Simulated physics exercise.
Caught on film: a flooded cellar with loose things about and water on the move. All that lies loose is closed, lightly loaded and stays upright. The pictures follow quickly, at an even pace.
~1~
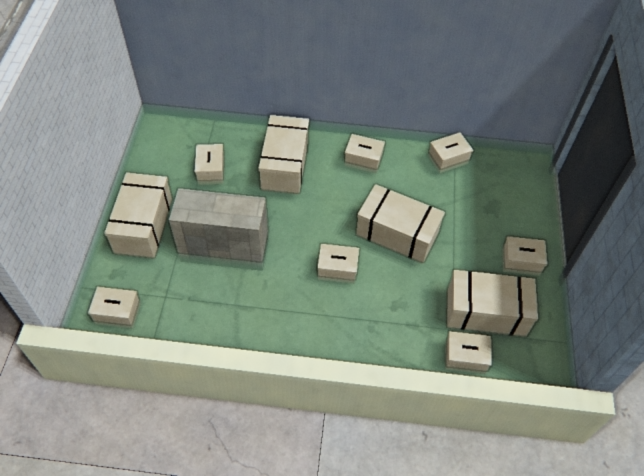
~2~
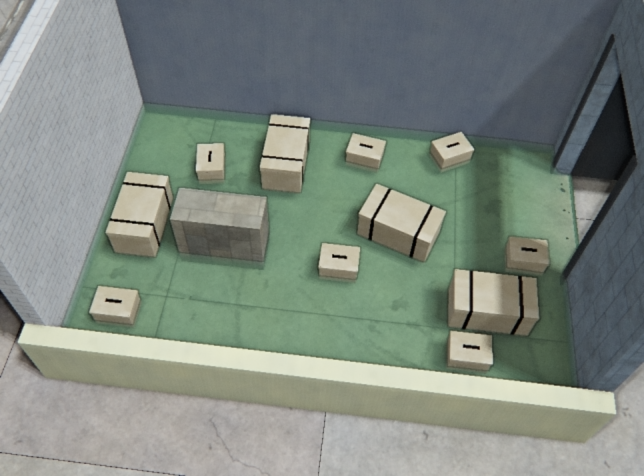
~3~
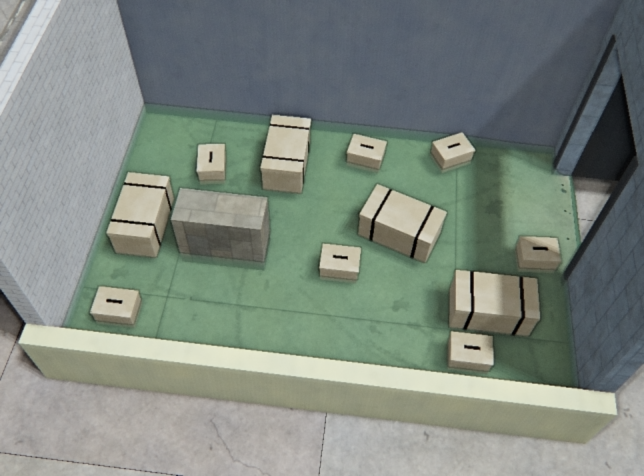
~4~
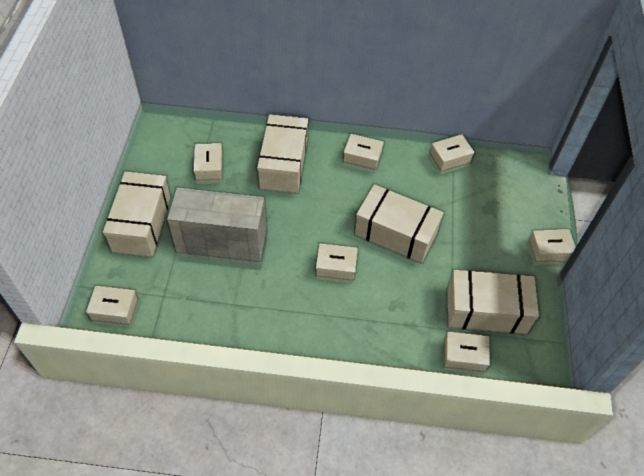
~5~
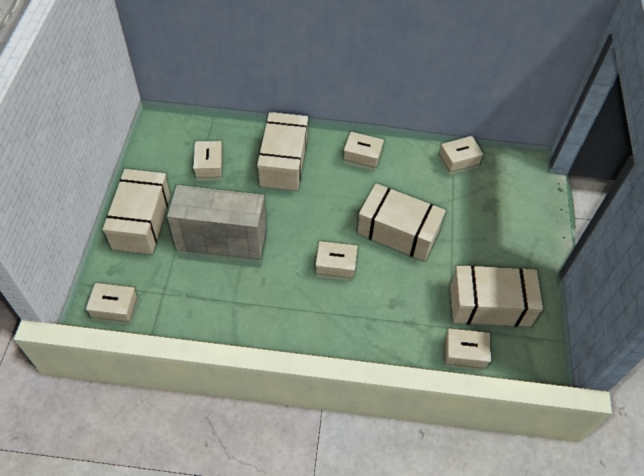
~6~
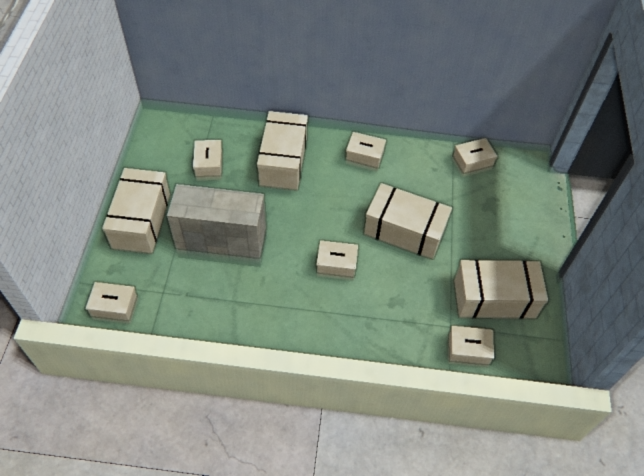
A small box drifts out through the opened doorway, then other boxes shift slightly right.
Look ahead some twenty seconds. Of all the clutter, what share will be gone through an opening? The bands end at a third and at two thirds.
That comes to two thirds or more.
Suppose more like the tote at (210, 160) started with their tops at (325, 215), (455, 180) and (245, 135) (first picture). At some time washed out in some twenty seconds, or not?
In that order: Yes, carried outside, kept in.
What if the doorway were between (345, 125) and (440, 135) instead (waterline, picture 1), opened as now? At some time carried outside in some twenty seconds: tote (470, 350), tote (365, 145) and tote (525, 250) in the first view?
One after the other: Inside, carried outside, through.
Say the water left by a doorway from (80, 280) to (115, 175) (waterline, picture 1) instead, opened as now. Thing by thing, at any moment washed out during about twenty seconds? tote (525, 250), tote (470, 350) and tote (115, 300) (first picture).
One after the other: Still in, still in, washed out.
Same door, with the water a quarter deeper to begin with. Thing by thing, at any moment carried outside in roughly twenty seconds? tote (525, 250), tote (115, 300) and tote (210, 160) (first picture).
One after the other: Carried outside, stays, inside.
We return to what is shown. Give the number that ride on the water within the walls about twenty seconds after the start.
1 of them.
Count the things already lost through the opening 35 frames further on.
I count 7.
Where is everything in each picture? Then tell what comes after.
The first frame shows a tote at (452, 146), afloat; a trunk at (495, 294) floats; 0 of 11 have shifted.
The second frame shows a tote at (453, 146) floats; a trunk at (496, 293), afloat; 0 of 11 have shifted.
The third frame shows a tote at (454, 146) floats; a trunk at (497, 294), afloat; 1 of 11 have shifted.
The fourth frame shows a tote at (453, 148) floats, close to its start; a trunk at (495, 293), afloat, close to its start; 1 of 11 have shifted.
The fifth frame shows a tote at (463, 149), afloat, close to its start; a trunk at (499, 287), afloat, close to its start; 3 of 11 have shifted.
The sixth frame shows a tote at (476, 151), afloat, a stride from its start; a trunk at (504, 280) floats, close to its start; 5 of 11 have shifted.
A moment on, 1 of 11 are out; 10 afloat.
Next, 5 of 11 are out; 6 afloat.
Later, 7 of 11 are out; 4 afloat.
In the end, 8 of 11 are out; 1 afloat.
